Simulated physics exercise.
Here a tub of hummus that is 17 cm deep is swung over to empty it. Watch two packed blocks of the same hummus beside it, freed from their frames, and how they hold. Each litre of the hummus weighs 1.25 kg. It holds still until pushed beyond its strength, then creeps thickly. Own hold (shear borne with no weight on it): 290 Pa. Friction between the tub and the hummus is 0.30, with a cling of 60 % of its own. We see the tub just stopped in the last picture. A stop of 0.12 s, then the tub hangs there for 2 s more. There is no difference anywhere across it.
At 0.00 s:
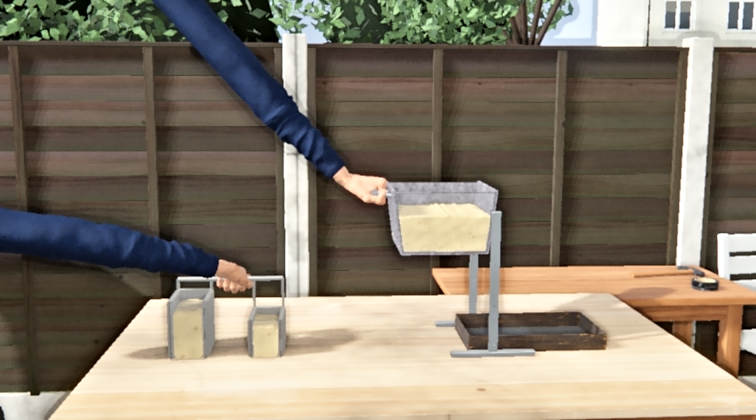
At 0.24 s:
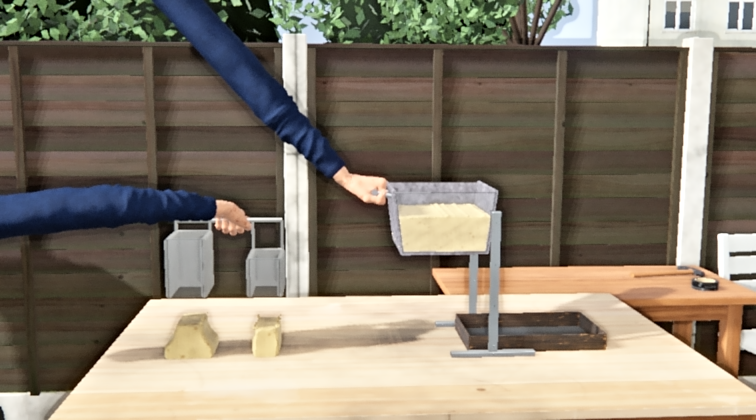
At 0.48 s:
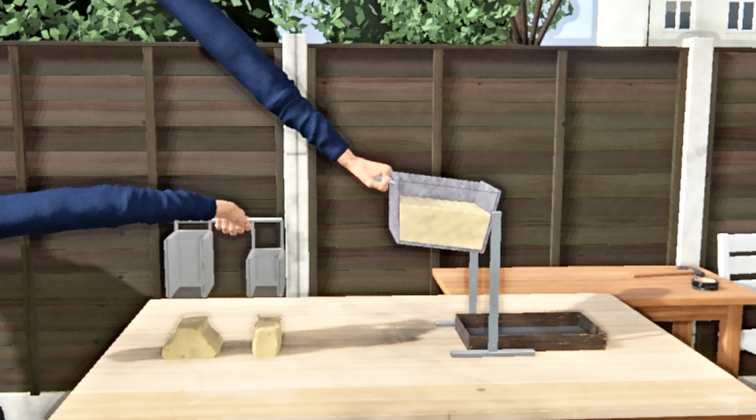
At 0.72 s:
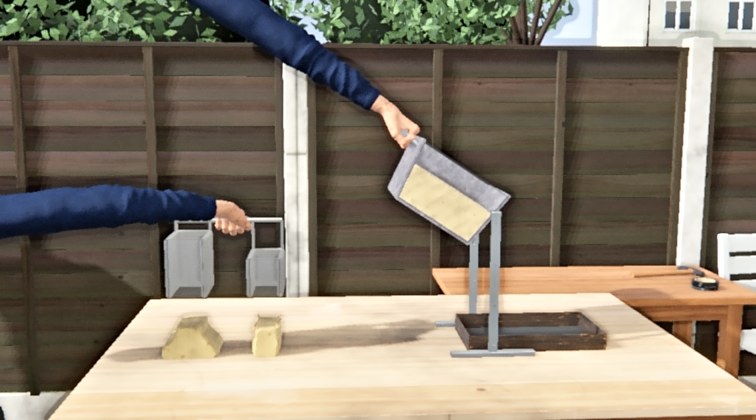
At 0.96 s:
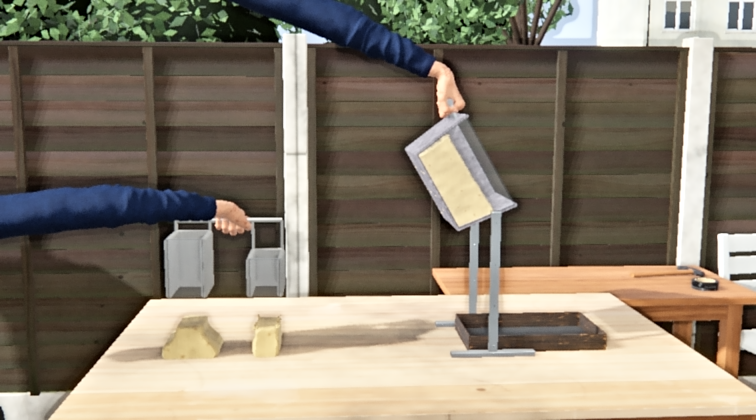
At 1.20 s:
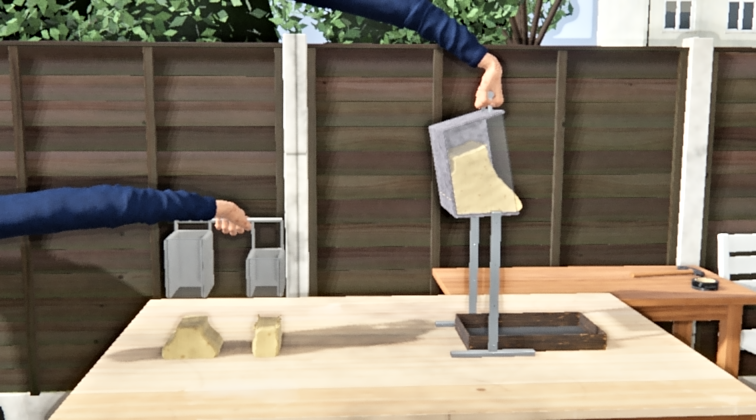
One hand lifting two metal moulds off pale hummus blocks, then another hand swinging a clear tub of hummus steeply rightward.
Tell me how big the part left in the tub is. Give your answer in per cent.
I would say about 51 percent.
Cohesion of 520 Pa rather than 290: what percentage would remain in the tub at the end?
It would come to about 100 %.
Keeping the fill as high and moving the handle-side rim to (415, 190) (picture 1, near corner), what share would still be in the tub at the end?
Roughly 65 %.
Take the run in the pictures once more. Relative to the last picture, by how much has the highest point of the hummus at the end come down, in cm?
The top ends up some 10 cm below its level in the last picture.
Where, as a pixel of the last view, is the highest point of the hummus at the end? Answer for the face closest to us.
Looking at the last picture, I'd put it at about (470, 184).
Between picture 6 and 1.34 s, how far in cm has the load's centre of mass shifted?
Looks like around 5 cm to me.
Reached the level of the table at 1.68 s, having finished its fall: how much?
About 30 per cent.
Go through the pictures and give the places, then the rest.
The first frame shows handle-side rim at (396, 192), tilt 0 degrees; highest point of the hummus at (464, 216); test blocks 14 cm, 9.0 cm high (left to right).
The second frame shows handle-side rim at (396, 192), tilt 0 degrees; highest point of the hummus at (464, 216); test blocks 10 cm, 8.7 cm high (left to right).
The third frame shows handle-side rim at (400, 180), tilt 7 degrees; highest point of the hummus at (405, 205); test blocks 9.5 cm, 8.6 cm high (left to right).
The fourth frame shows handle-side rim at (426, 142), tilt 33 degrees; highest point of the hummus at (418, 167); test blocks 9.5 cm, 8.6 cm high (left to right).
The fifth frame shows handle-side rim at (468, 118), tilt 60 degrees; highest point of the hummus at (446, 137); test blocks 9.5 cm, 8.6 cm high (left to right).
The sixth frame shows handle-side rim at (503, 114), tilt 80 degrees; highest point of the hummus at (487, 147); test blocks 9.5 cm, 8.6 cm high (left to right).
By 1.34 s, the tub is at 80 degrees and holds 81 %.
By 1.51 s, the tub is at 80 degrees and holds 57 %.
By 1.68 s, the tub is at 80 degrees and holds 51 %.
By 1.85 s, the tub is at 80 degrees and holds 51 %.
By 3.20 s, at the end, the tub is at 80 degrees and holds 51 %.
